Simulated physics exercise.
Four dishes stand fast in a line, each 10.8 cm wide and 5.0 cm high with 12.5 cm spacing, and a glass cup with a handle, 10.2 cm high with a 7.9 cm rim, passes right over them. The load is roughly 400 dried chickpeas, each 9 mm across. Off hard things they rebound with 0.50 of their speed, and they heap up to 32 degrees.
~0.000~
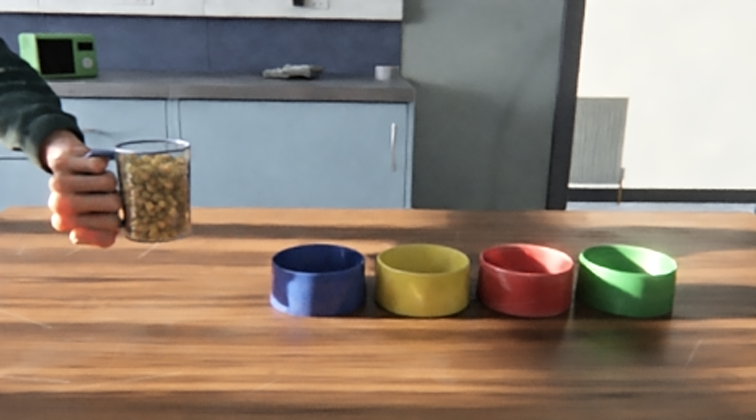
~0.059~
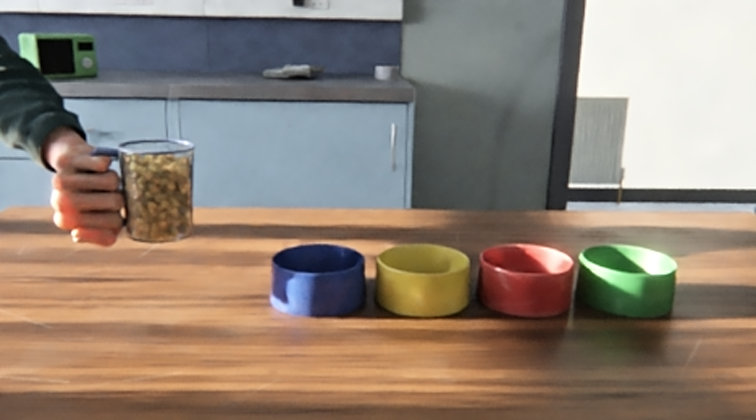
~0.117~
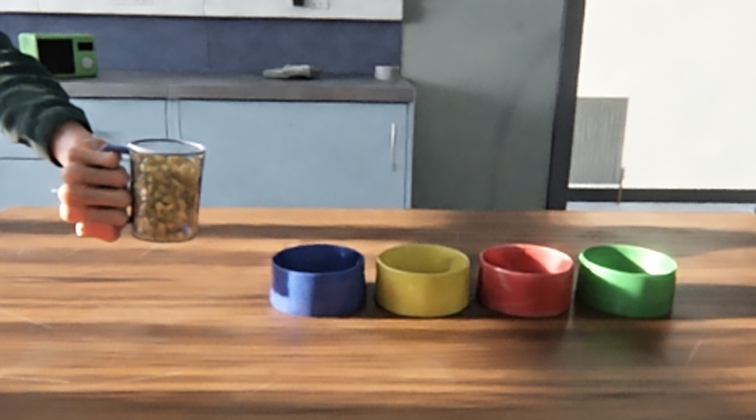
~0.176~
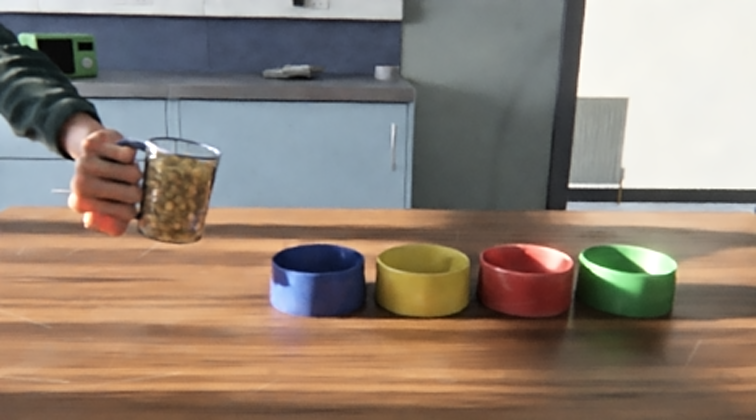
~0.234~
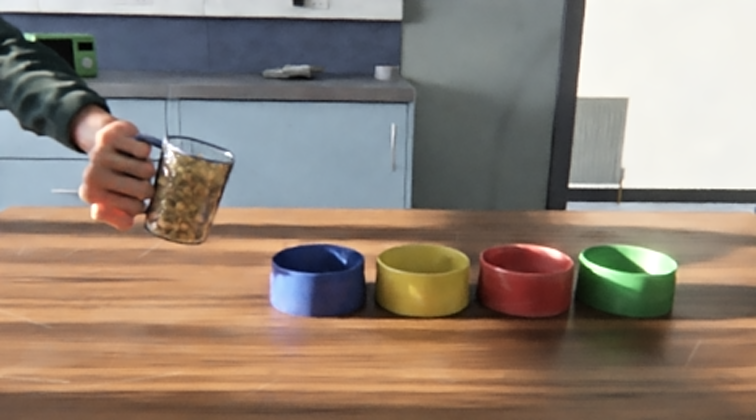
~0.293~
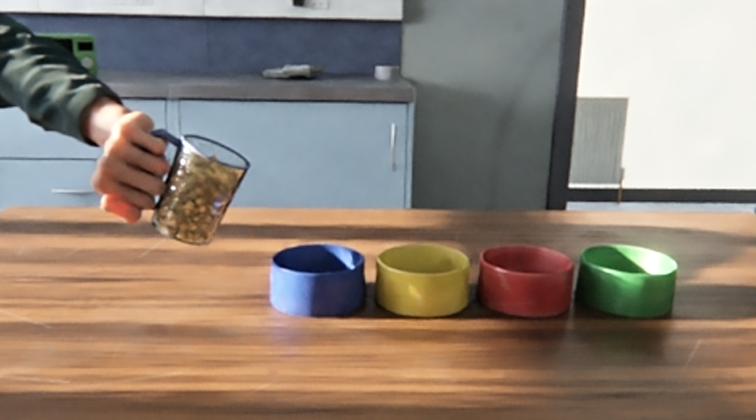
In a kitchen, a hand moves a glass cup of chickpeas right, tilting it steadily rightward.
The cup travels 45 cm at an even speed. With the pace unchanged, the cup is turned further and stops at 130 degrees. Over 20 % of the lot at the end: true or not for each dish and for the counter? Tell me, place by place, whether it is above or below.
Red dish: Below the mark; blue dish: Below the mark; green dish: Below the mark; yellow dish: Above the mark; counter: Below the mark.
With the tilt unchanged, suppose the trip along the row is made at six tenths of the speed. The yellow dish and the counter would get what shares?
Shares: Yellow 0, counter 10.
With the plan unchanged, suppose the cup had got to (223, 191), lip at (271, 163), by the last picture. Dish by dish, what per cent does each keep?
In the end red holds 20, blue holds 0, green holds 40, yellow holds 0.
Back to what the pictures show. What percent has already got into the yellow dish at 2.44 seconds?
Around 95 in a hundred by then.
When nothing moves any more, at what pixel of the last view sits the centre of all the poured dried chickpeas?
In the last view, approximately (430, 279).
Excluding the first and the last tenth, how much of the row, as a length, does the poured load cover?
Length: Approx. 7 cm.
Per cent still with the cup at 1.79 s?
Somewhere near 0 per cent of the load.
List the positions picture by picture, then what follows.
Cup at (156, 191), tilt 0 degrees, lip at (188, 147), moved 0.0 cm; middle of the pieces at (160, 197); blue dish at (318, 258); yellow dish at (423, 259); red dish at (526, 259); green dish at (628, 260), in the first frame.
Cup at (158, 191), tilt 2 degrees, lip at (192, 148), moved 0.3 cm; middle of the pieces at (163, 197), in the second frame.
Cup at (166, 191), tilt 6 degrees, lip at (204, 151), moved 1.2 cm; middle of the pieces at (170, 198), in the third frame.
Cup at (177, 191), tilt 13 degrees, lip at (220, 156), moved 2.4 cm; middle of the pieces at (180, 198), in the fourth frame.
Cup at (188, 191), tilt 19 degrees, lip at (234, 161), moved 3.6 cm; middle of the pieces at (190, 198), in the fifth frame.
Cup at (199, 191), tilt 25 degrees, lip at (249, 167), moved 4.9 cm; middle of the pieces at (200, 199); blue dish at (318, 258); yellow dish at (423, 259); red dish at (526, 259); green dish at (628, 260). Its pace works out near 110 degrees a second; the hand travels 21 cm a second, in the sixth frame.
After 1.19 s, tilt 124 degrees; cup holds 65 %, yellow 30 %.
After 1.79 s, tilt 130 degrees; cup holds 0 %, yellow 95 %.
After 2.44 s, tilt 130 degrees; cup holds 0 %, yellow 95 %.
At rest (2.7 s), red 0 %, blue 0 %, green 0 %, yellow 95 %, counter 5 %.
